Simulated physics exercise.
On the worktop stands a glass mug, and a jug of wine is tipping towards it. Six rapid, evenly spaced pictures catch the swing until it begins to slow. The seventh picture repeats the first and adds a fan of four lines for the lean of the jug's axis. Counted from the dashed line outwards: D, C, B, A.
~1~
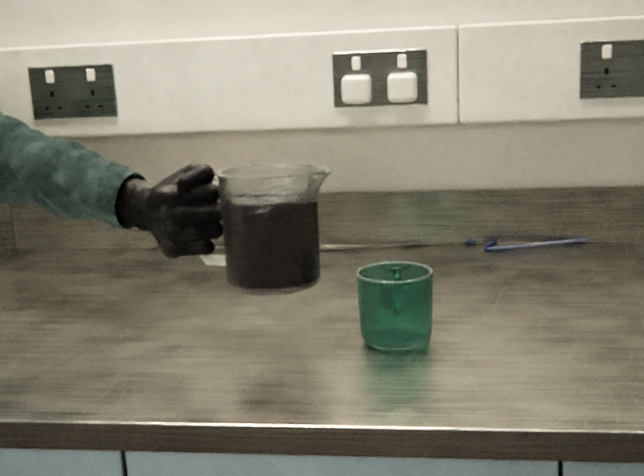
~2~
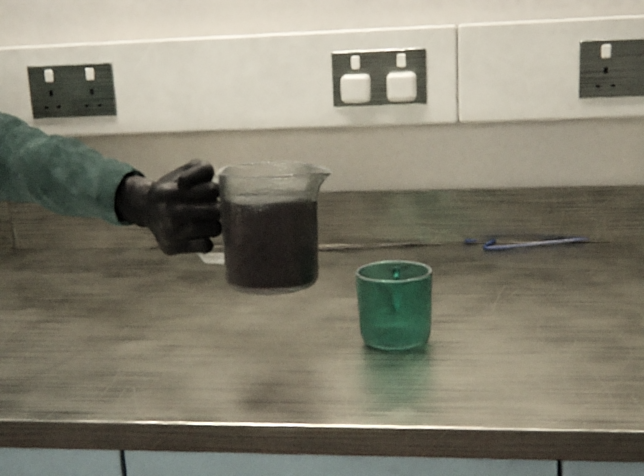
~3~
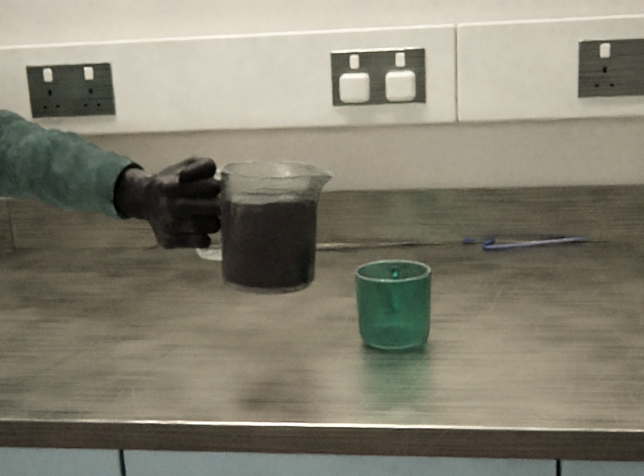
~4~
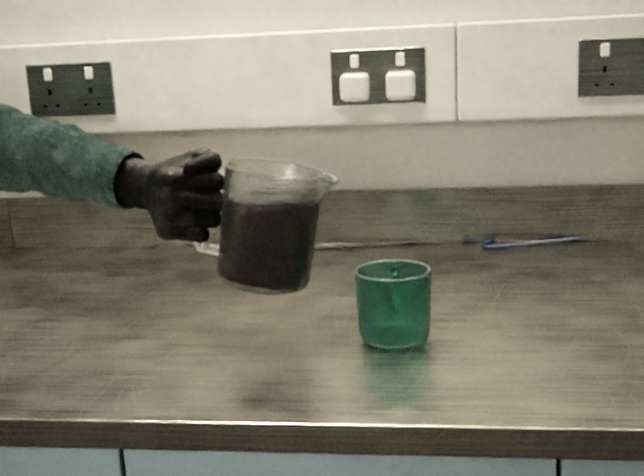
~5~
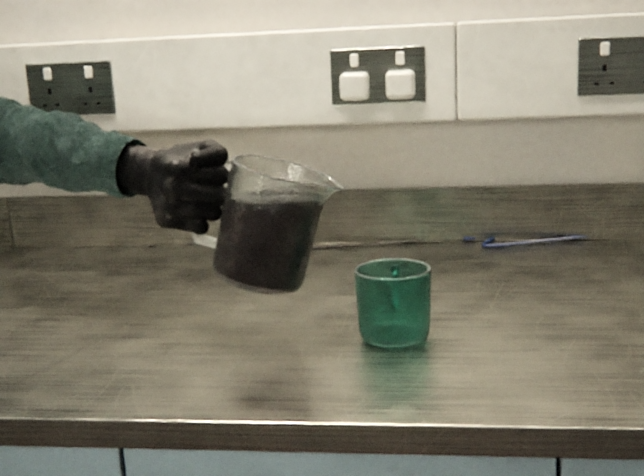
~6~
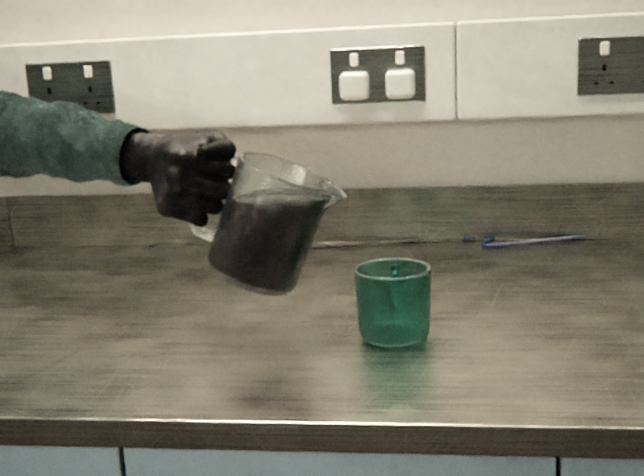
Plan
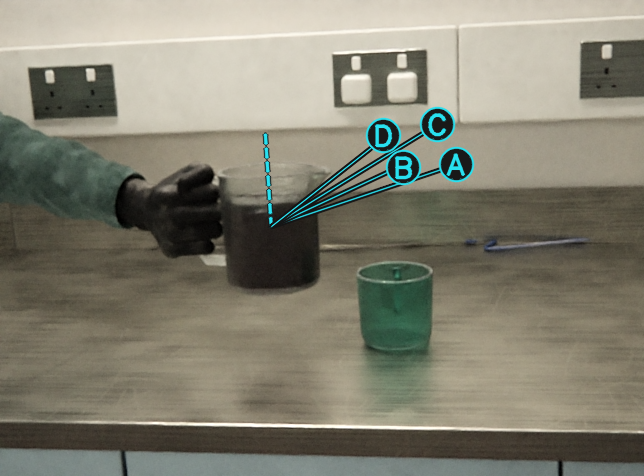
A black-gloved hand holding a glass jug of dark liquid upright, then gradually tilting it rightwards beside a green glass on a worktop.
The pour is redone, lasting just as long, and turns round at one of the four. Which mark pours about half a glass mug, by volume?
The answer is line D.
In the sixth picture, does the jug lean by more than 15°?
Yes, it does.
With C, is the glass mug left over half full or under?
Over.
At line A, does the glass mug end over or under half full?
Over.
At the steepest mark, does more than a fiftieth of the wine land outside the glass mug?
Yes.
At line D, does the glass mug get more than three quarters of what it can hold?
No, it does not.
On the marked copy, A at (440, 169); B at (386, 172); C at (423, 133); D at (371, 147).
Choosing A, the glass mug ends with about 96 % of what it can hold; 10 % of the wine is spilt.
Choosing B, the glass mug ends with about 92 % of what it can hold.
Choosing C, the glass mug ends with about 70 % of what it can hold.
Choosing D, the glass mug ends with about 49 % of what it can hold.
